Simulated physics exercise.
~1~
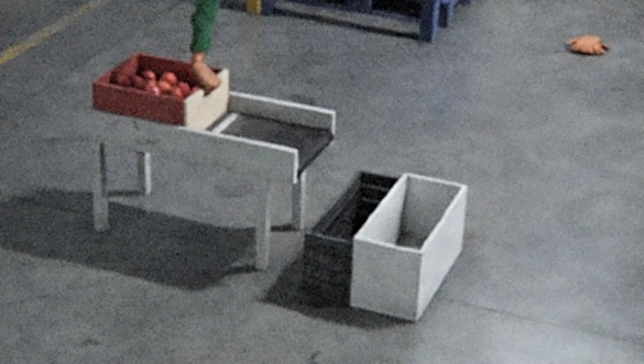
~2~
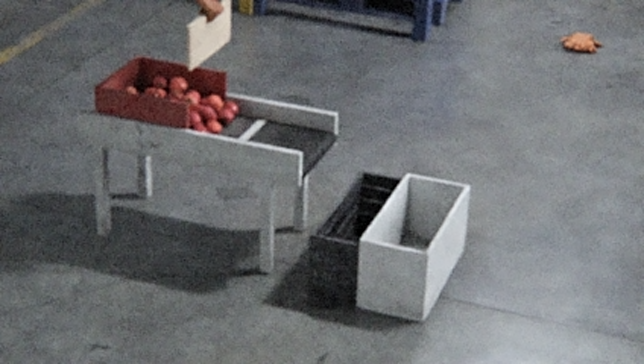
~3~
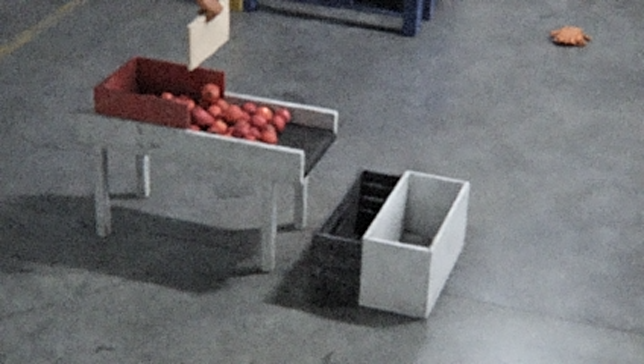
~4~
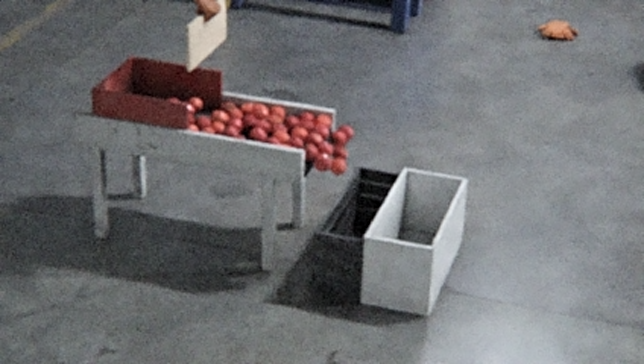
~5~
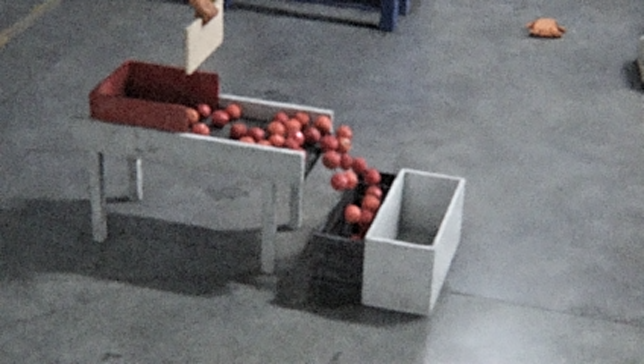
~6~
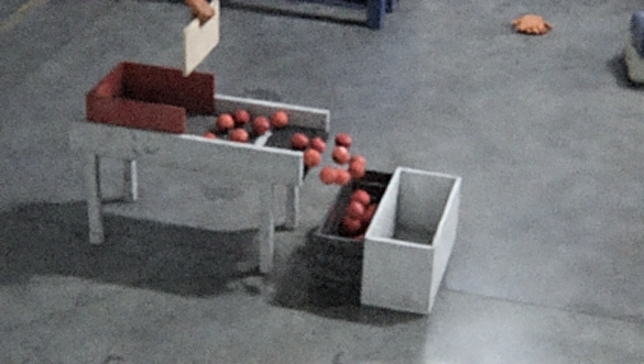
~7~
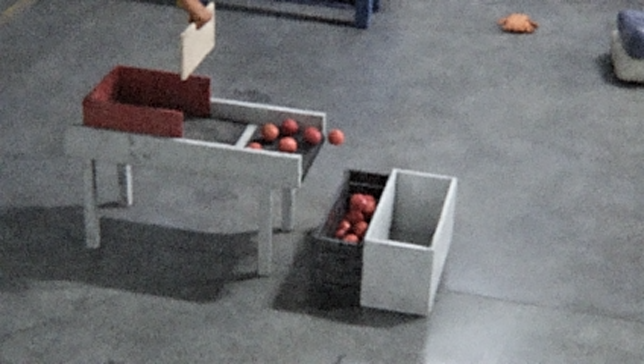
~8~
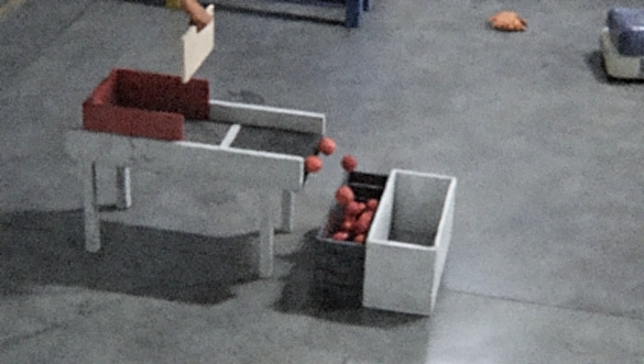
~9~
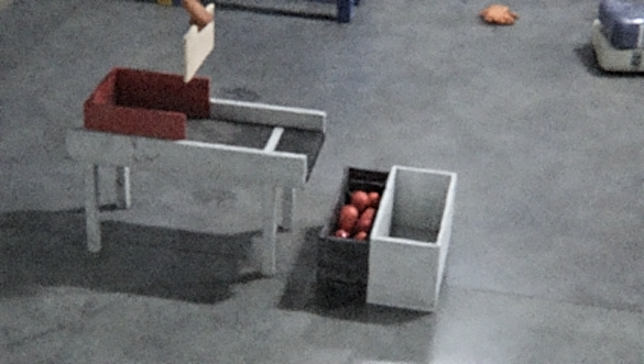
On a concrete floor, a hand lifts a pale gate and red balls ride a belt rightward, dropping into a black box.
